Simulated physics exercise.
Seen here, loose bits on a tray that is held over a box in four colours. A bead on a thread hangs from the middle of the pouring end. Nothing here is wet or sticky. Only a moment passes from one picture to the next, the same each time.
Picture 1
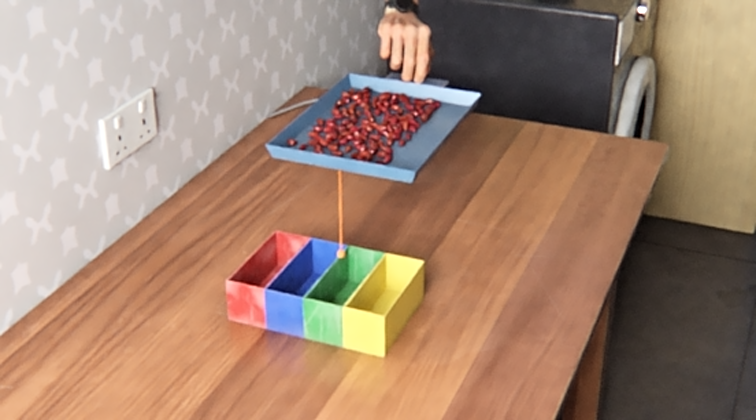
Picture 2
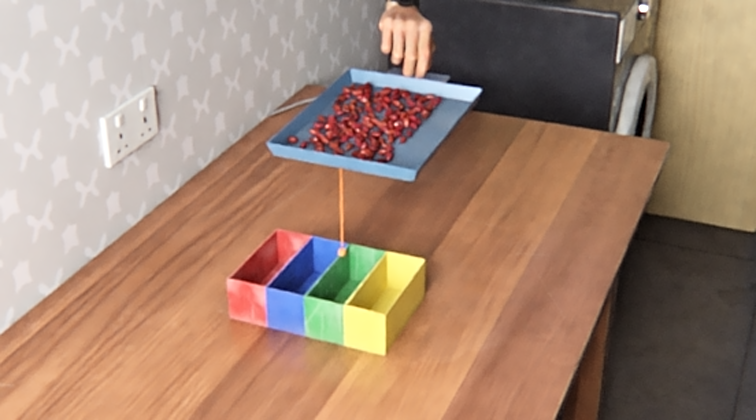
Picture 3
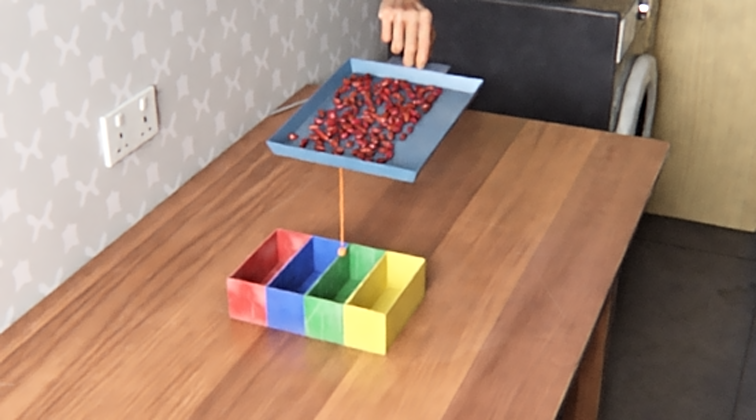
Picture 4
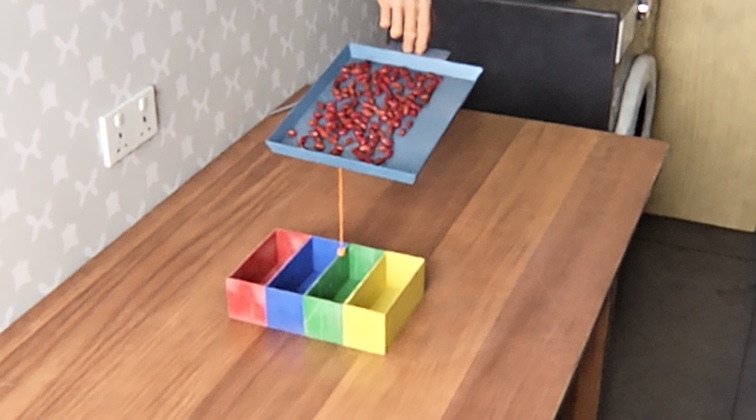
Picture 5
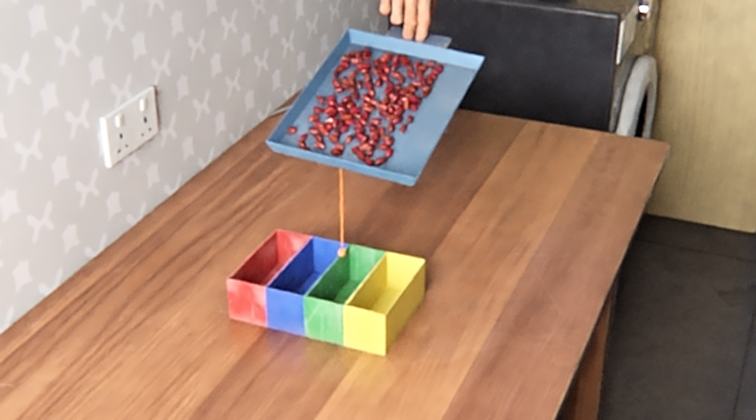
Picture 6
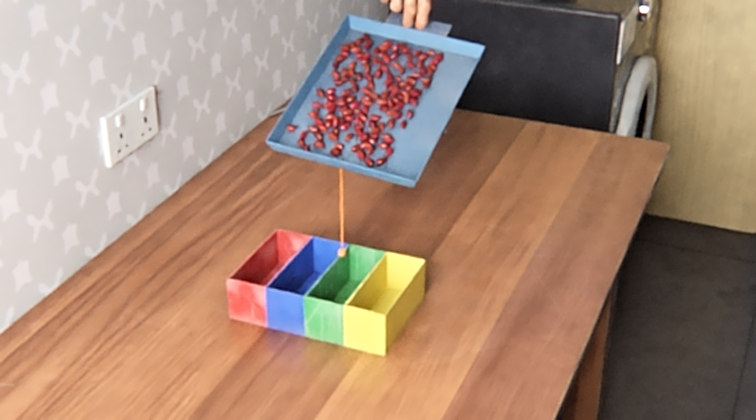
A hand tilted a blue tray of kidney beans above a box with red, blue, green and yellow sections, gradually raising the far end while an orange thread with a bead hung from the near edge.
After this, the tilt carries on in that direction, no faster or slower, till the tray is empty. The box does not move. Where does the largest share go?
Most goes to the yellow cell.
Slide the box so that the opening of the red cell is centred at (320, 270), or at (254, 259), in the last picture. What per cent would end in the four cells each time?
About 100 and 60 per cent.
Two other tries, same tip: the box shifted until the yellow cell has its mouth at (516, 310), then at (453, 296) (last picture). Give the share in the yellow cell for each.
The first gives 0 %, the second 0 %.
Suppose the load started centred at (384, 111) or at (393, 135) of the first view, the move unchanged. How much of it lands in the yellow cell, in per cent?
In turn 40 and 40 in a hundred.
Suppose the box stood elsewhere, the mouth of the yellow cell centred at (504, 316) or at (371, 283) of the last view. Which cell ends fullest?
One: The cell in red. Two: The yellow one.
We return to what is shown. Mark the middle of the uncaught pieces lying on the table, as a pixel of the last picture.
Close to (428, 347).
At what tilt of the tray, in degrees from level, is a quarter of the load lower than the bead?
Near 85 degrees.
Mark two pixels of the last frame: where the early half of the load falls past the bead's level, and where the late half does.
Around (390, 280) and then (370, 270).
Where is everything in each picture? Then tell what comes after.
Corners of the pouring end at (273, 144) and (412, 169), level; middle of the load at (373, 125), kidney beans; bead on its thread at (341, 254); red cell at (246, 300); blue cell at (284, 309); green cell at (324, 319); yellow cell at (364, 328), in the first frame.
Corners of the pouring end at (274, 142) and (413, 168), level; middle of the load at (374, 121), in the second frame.
Corners of the pouring end at (273, 140) and (413, 169), tipped barely, lowest at the right corner; middle of the load at (374, 116), in the third frame.
Corners of the pouring end at (272, 140) and (412, 171), tipped a little, lowest at the right corner; middle of the load at (373, 109), in the fourth frame.
Corners of the pouring end at (273, 140) and (413, 174), tipped clearly, lowest at the right corner; middle of the load at (374, 102), in the fifth frame.
Corners of the pouring end at (272, 139) and (413, 177), tipped clearly, lowest at the right corner; middle of the load at (373, 96); red cell at (247, 299); blue cell at (285, 308); green cell at (325, 317); yellow cell at (365, 327), in the sixth frame.
Soon, tray tipped steeply; nearly all on the tray; a small part falling or outside the box.
A while on, tray tipped past a quarter turn; a small part on the tray; about a quarter in the yellow cell; a small part in the green cell; a stray few in the blue cell; about half falling or outside the box.
Towards the end, tray tipped past a quarter turn; about a third in the yellow cell; about a quarter in the green cell; a small part in the blue cell; about a third falling or outside the box.
Finally, tray tipped past a quarter turn; about a third in the yellow cell; about a quarter in the green cell; a small part in the blue cell; none in the red cell; about a third outside the box.
